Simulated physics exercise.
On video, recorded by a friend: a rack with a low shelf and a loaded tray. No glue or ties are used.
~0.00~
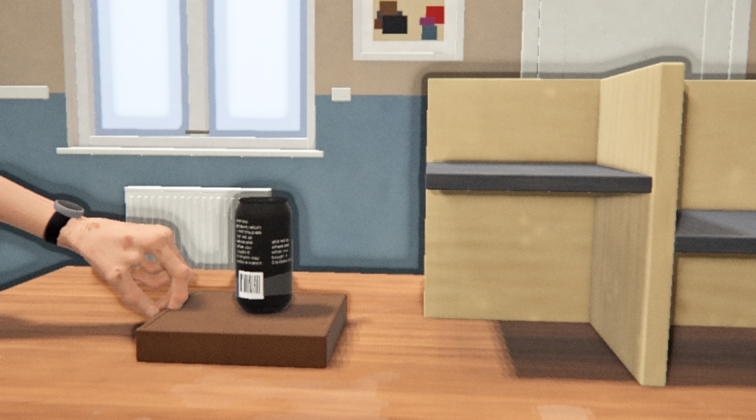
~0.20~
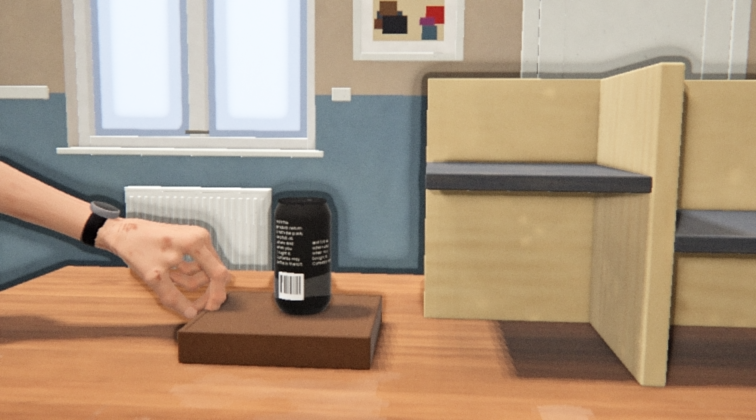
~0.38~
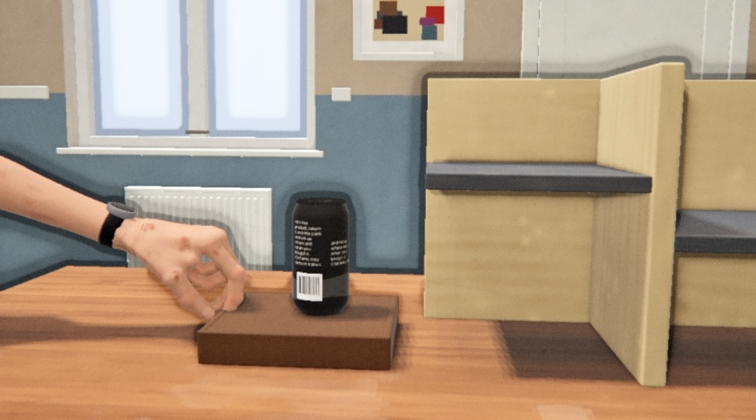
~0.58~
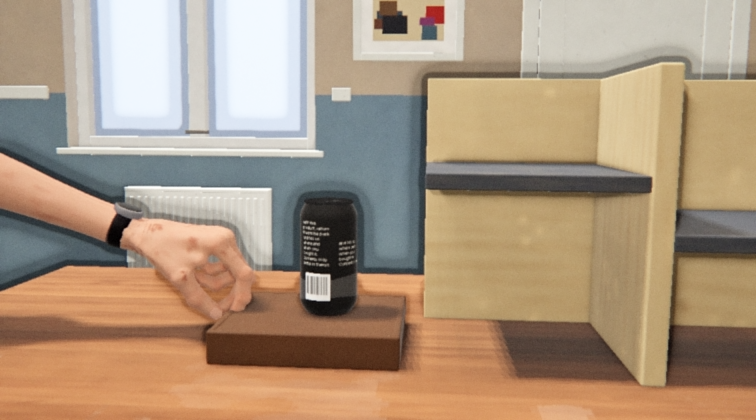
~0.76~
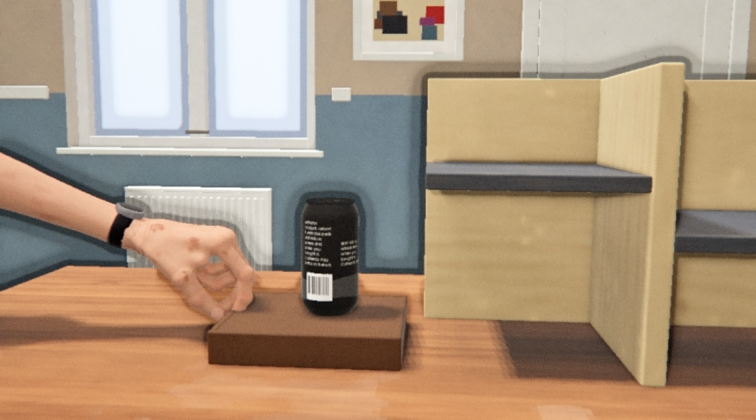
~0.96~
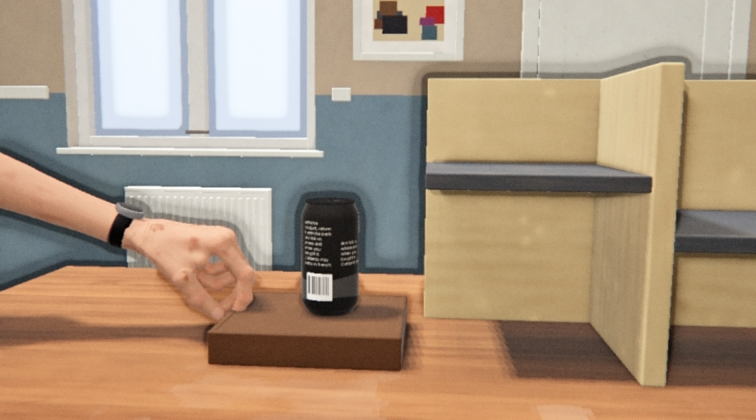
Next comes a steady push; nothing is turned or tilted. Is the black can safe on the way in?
It sits low enough.
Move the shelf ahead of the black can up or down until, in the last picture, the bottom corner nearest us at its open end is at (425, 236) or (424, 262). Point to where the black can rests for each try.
Near (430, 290) and (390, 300).
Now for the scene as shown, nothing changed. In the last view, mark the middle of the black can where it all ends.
It ends up around (525, 262).
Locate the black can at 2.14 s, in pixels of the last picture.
Look for its middle near pixel (411, 259).
After 2.14 s, black can riding along near (410, 259).
In the end (4.0 s), the black can passes below, near (524, 262).
